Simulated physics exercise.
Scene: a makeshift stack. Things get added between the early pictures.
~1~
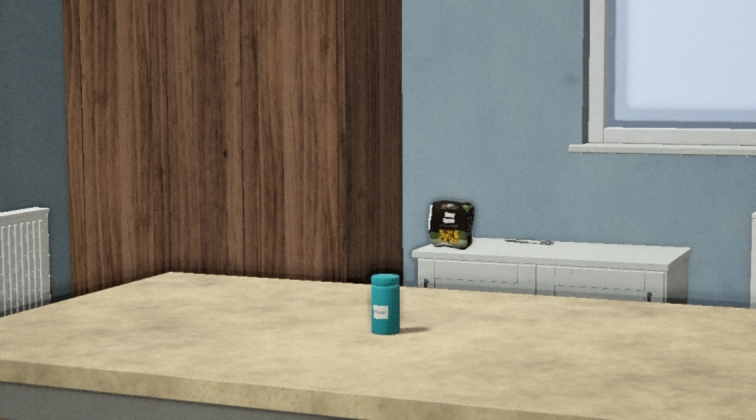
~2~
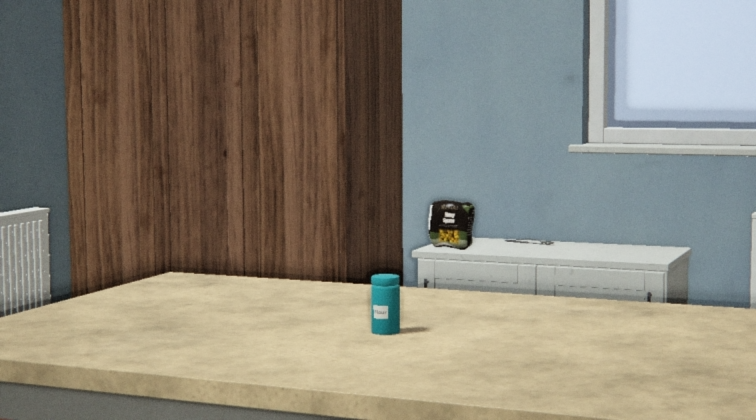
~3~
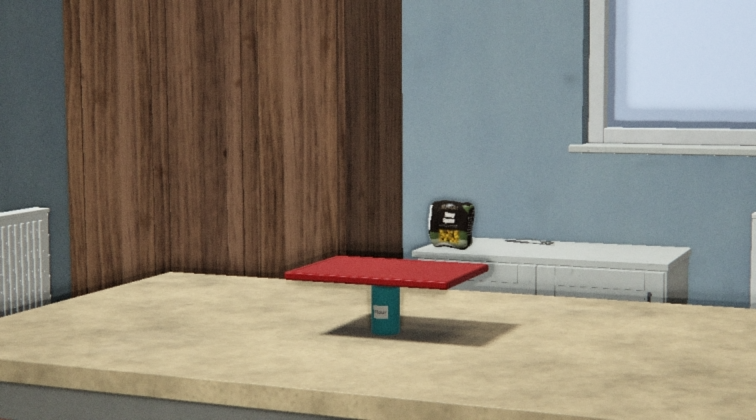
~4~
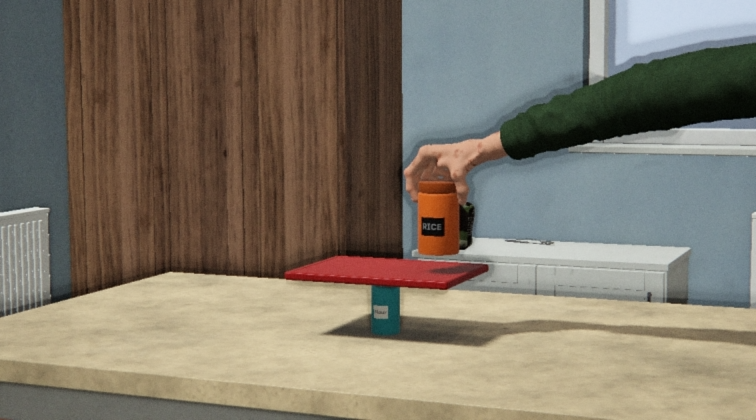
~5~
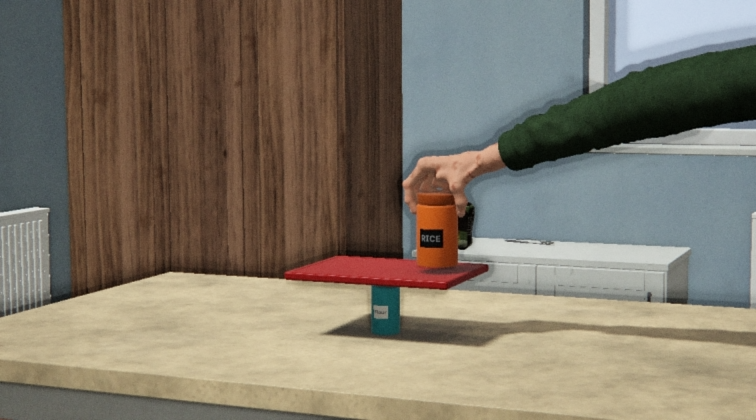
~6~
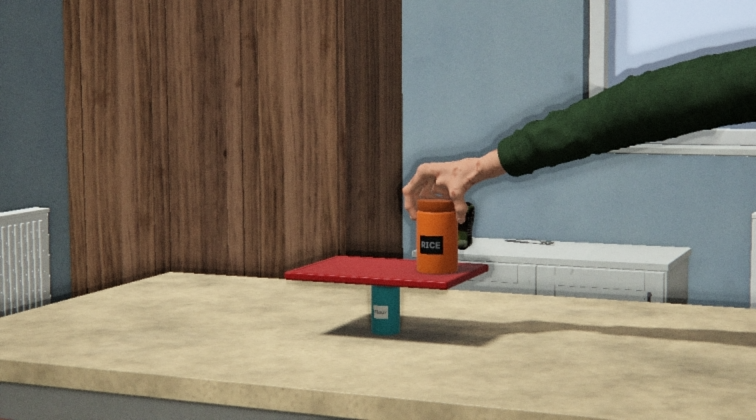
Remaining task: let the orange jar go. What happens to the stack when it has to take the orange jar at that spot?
It collapses.
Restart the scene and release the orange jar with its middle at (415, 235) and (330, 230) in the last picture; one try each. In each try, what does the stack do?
Try one: The stack collapses; try two: The stack collapses.
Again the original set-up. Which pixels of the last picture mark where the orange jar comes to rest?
Near (494, 317).
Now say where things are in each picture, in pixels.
The last thing is not in view yet, in the first frame.
The last thing is not in view yet, in the second frame.
The last thing is not in view yet; red lid (388, 272), in the third frame.
Still above its spot; orange jar (439, 218); red lid (388, 272), in the fourth frame.
Still above its spot; orange jar (437, 229); red lid (388, 272), in the fifth frame.
Set down, still held; orange jar (437, 236); red lid (388, 272), in the sixth frame.
Then, 0.30 s past the last view, orange jar now fallen; red lid rocked 39° from its first pose.
Then, 0.40 s past the last view, red lid rocked 55° from its first pose.
Finally, fallen, orange jar; down or leaning hard in the stack, red lid; turquoise shaker still in place. Final places as the last picture's camera would see them, orange jar near (494, 317). The stack comes apart.
